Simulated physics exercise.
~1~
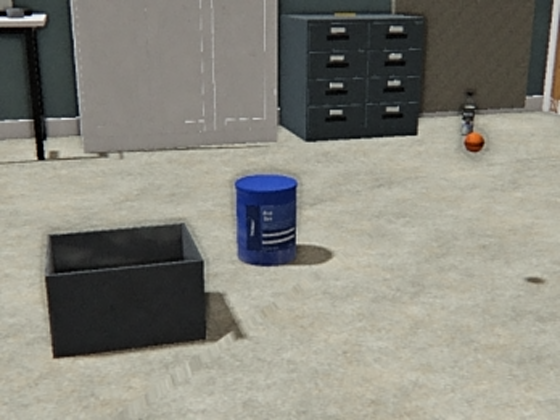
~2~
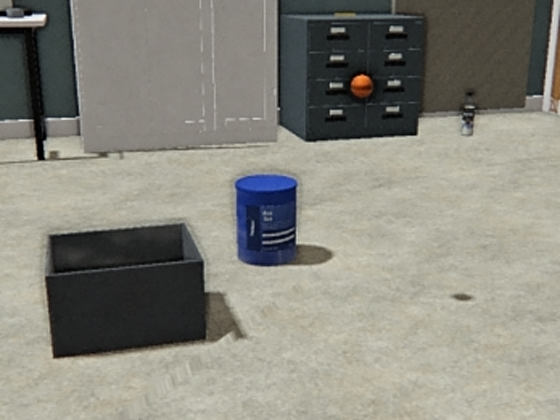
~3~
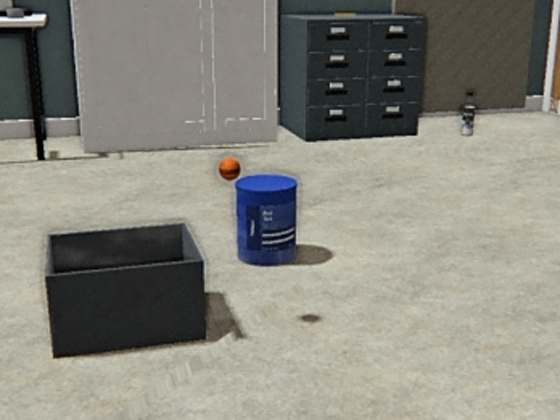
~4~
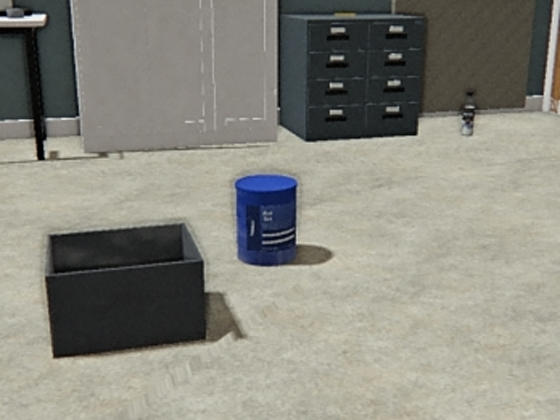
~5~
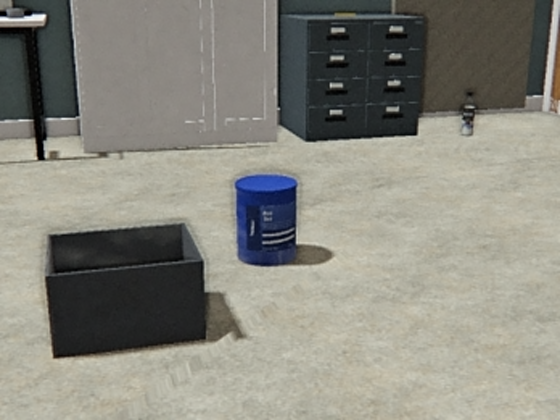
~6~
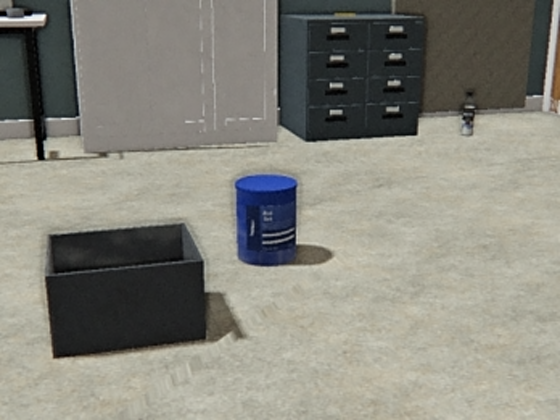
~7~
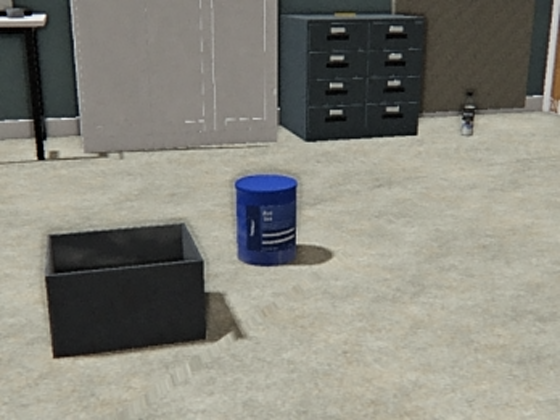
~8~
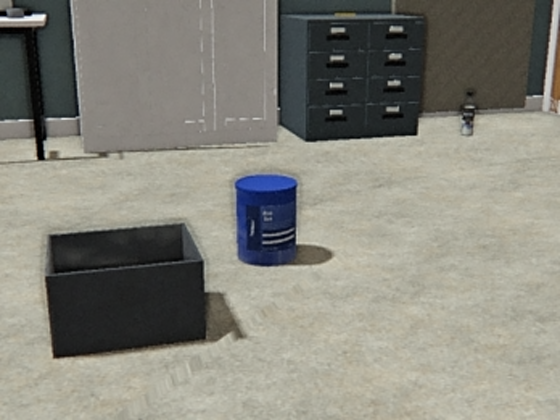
A black box stays still as an orange ball arcs left past a blue pail and drops inside.
